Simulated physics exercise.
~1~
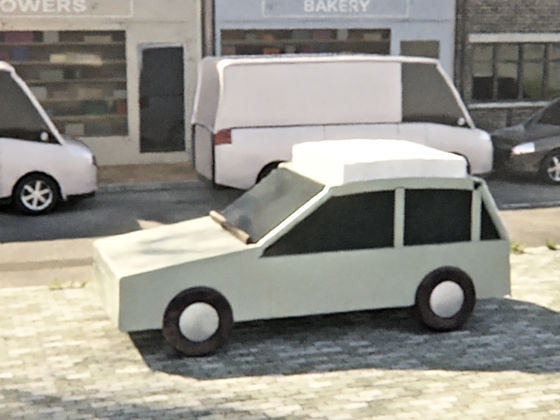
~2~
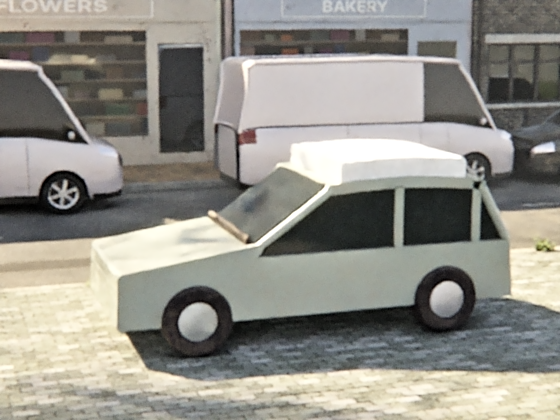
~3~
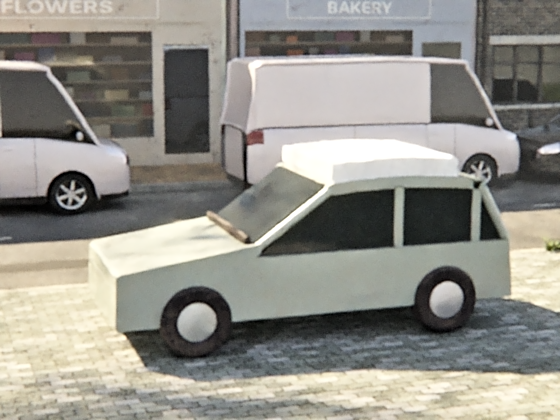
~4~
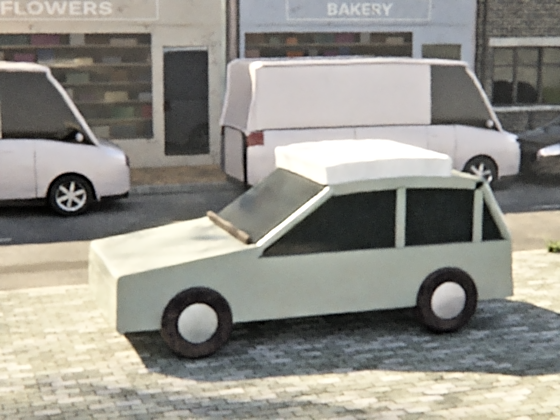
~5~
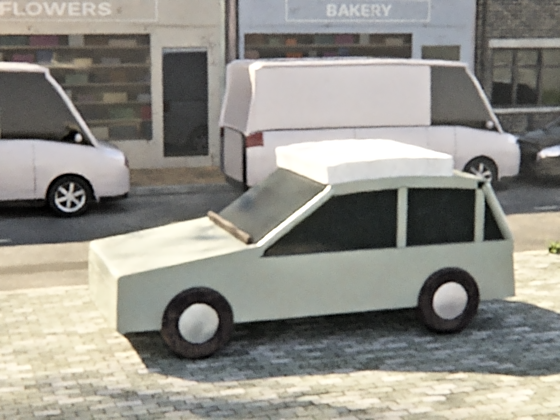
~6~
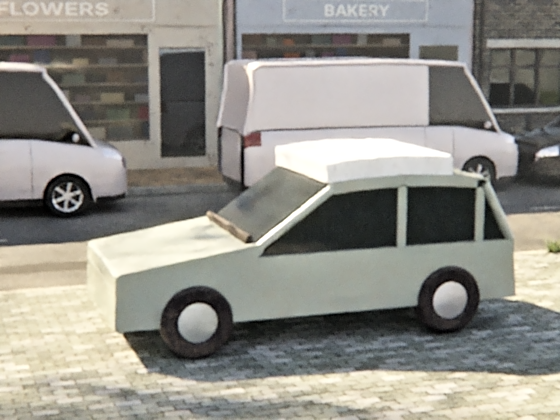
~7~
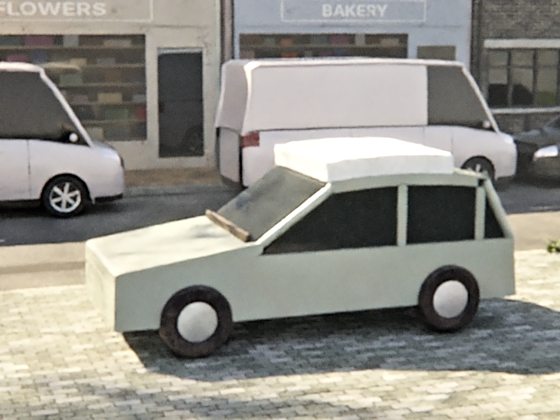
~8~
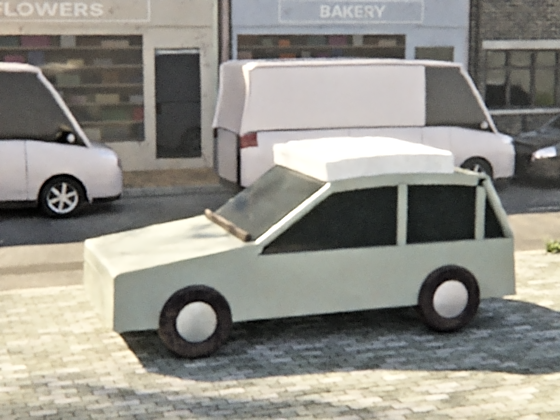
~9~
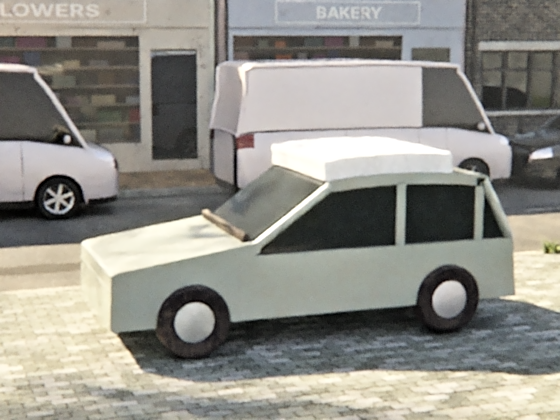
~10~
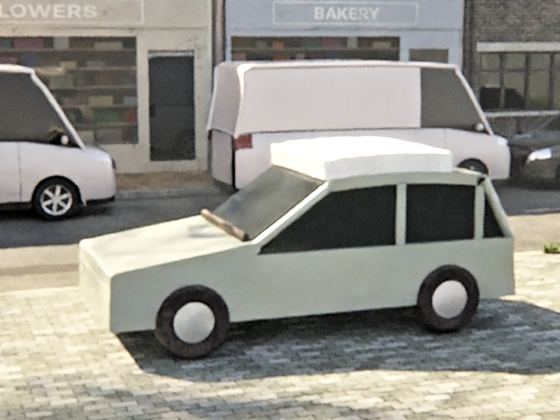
To begin with, a pale green, boxy car with a white slab of snow on its roof faces left on a paved surface, with white vans, a flower shop and a bakery behind it. The street slips to the right as the view follows the car's short roll leftward, and the car brakes. The slab slides a little way forward towards the windscreen, then stops. After that the snow holds its place while the background drifts slightly back to the left. At the end almost all of it still sits on the roof, with just a little over the glass and the bonnet bare.
